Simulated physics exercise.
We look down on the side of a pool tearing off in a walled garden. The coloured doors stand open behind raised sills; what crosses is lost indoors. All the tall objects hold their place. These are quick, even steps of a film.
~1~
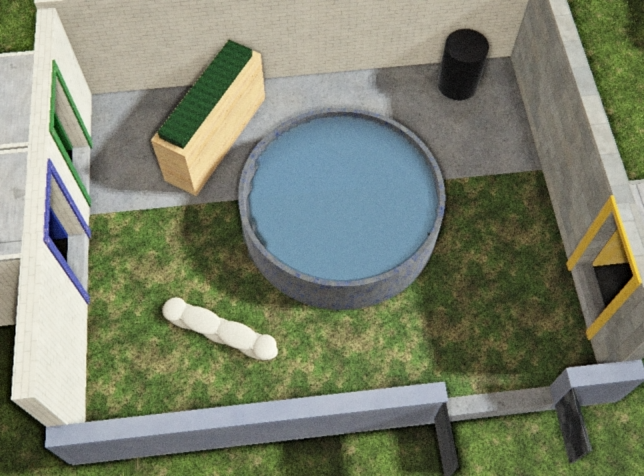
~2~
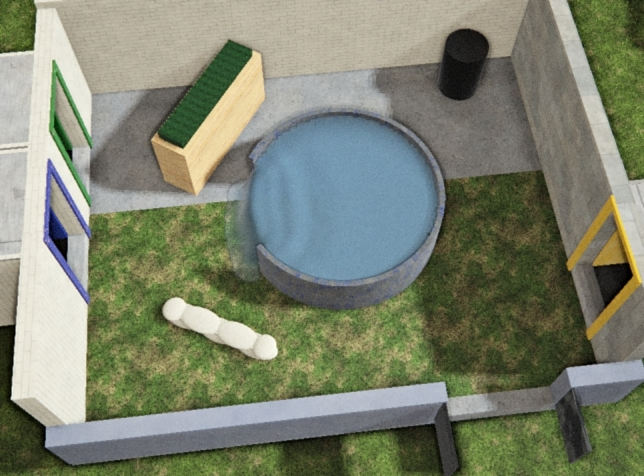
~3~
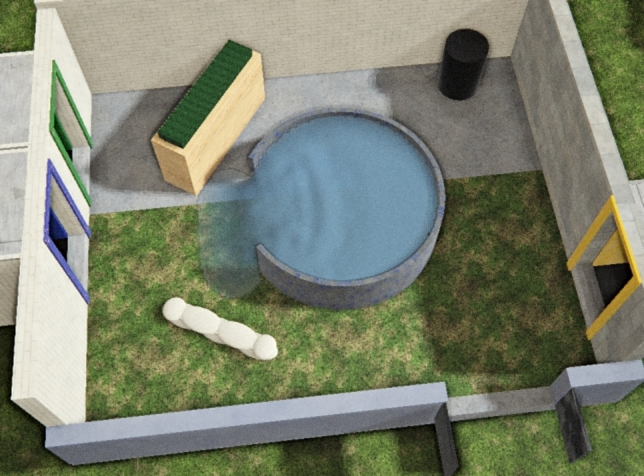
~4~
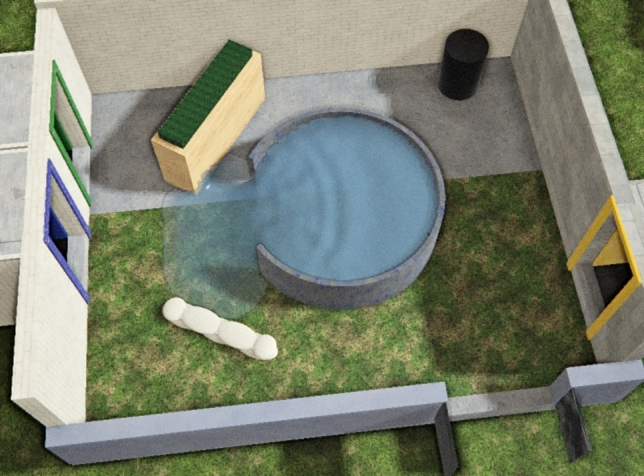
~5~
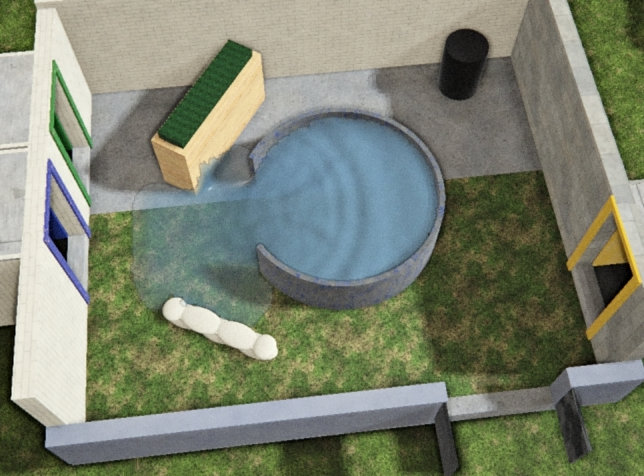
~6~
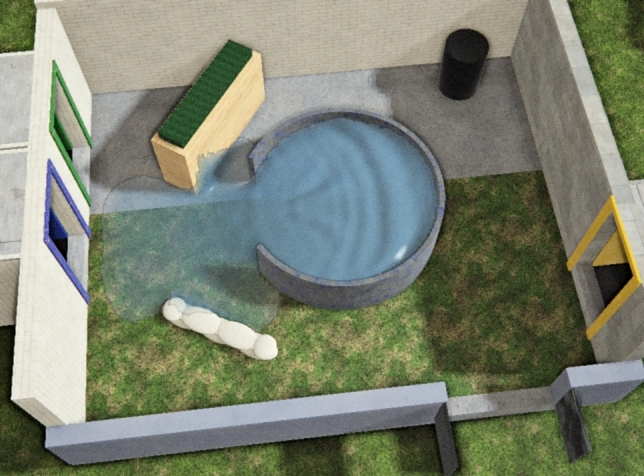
To begin with, a round pool stands full and still in a walled garden. Then its left side opens and water pours through the gap onto the grass and paving, spreading left past the wooden box with the green top and around the white lumpy object, while ripples cross the pool.
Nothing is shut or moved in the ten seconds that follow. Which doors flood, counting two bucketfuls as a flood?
The blue door takes more than that; the green door takes more than that; the yellow door stays under that.
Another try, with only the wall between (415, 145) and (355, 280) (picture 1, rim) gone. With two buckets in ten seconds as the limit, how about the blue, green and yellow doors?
The blue door holds; the green door keeps below it; the yellow door is over.
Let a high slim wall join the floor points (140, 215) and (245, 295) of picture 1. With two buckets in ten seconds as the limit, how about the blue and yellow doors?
My reading: Blue is under; yellow keeps below it.
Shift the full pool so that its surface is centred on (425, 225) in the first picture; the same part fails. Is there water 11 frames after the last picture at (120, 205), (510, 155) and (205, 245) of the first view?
In turn: Under water, clear, wet.
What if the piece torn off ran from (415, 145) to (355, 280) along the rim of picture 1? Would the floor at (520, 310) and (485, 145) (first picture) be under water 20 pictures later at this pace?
One after the other: Flooded, awash.
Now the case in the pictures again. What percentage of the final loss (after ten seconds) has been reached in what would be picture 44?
Some 65 per cent.
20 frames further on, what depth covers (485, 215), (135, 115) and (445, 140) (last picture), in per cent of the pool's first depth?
Roughly 0, 18 and 0 per cent, in turn.
A moment on, water covers 25 % of the floor; the blue door under two buckets in, the green door under two buckets in, the yellow door not reached.
Next, water covers 40 % of the floor; the blue door far over two buckets in, the green door over two buckets in, the yellow door not reached.
Then, water covers 55 % of the floor; the blue door far over two buckets in, the green door far over two buckets in, the yellow door not reached.
Later, water covers 85 % of the floor; the blue door far over two buckets in, the green door far over two buckets in, the yellow door not reached.
In the end, water covers 95 % of the floor; the blue door far over two buckets in, the green door far over two buckets in, the yellow door wet at the sill, nothing in.
